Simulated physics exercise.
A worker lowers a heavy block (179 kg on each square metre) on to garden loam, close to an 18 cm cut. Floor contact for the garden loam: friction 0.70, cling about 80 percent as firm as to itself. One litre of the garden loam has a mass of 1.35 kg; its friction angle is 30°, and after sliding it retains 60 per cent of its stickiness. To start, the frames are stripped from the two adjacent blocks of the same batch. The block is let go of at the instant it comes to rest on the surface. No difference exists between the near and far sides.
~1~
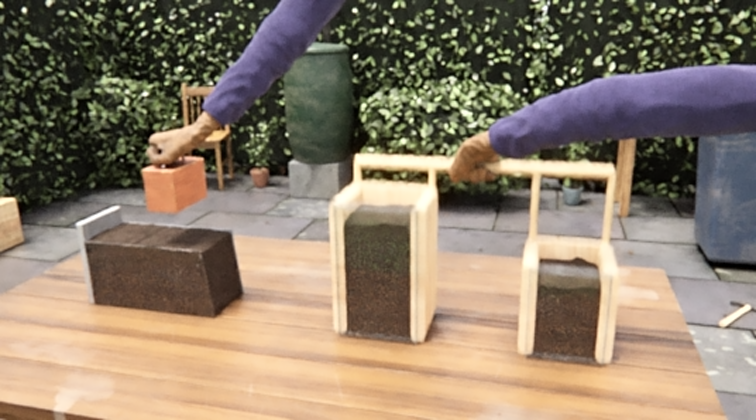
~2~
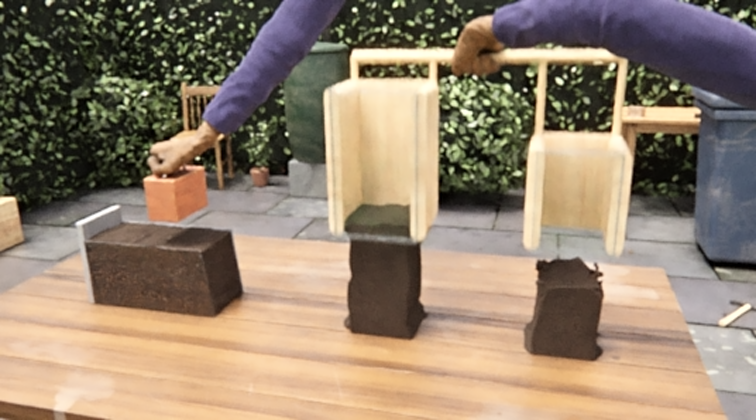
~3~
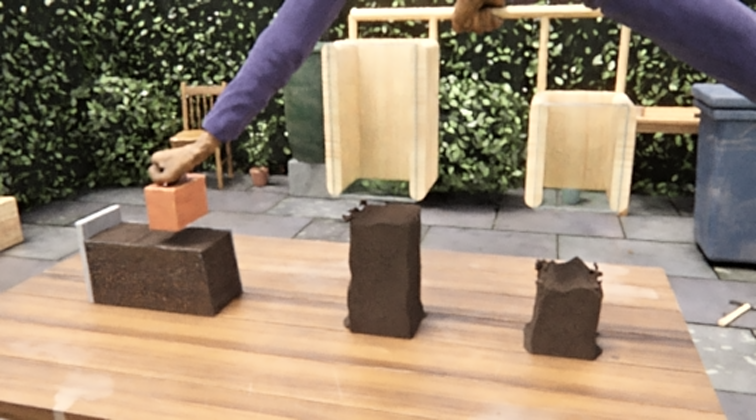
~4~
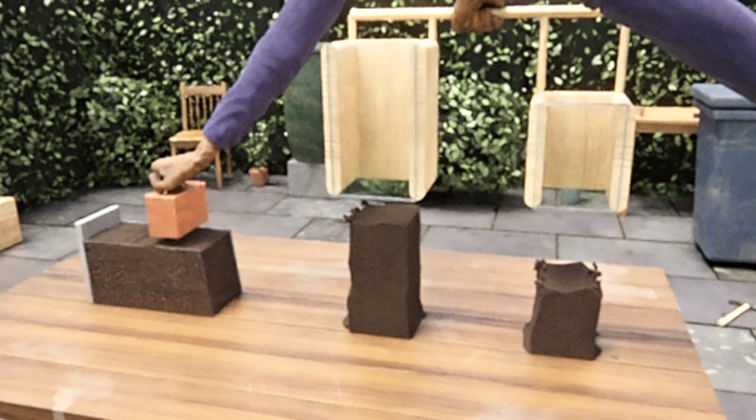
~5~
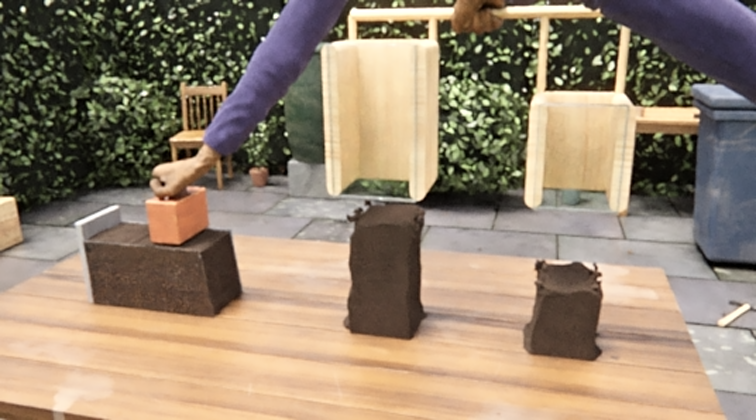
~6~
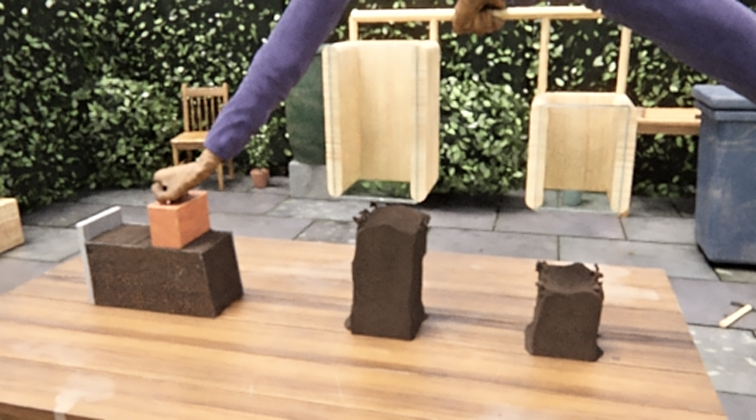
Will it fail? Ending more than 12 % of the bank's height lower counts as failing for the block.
No.
Then, 0.15 s after the last picture, the block is down by 1 % of the bank's height and stands upright.
Then, 0.32 s after the last picture, the block is down by 1 % of the bank's height and stands upright.
Then, 0.49 s after the last picture, the block is down by 1 % of the bank's height and stands upright.
Then, 0.66 s after the last picture, the block is down by 1 % of the bank's height and stands upright.
Then, 1.18 s after the last picture, at the end, the block is down by 1 % of the bank's height and stands upright.
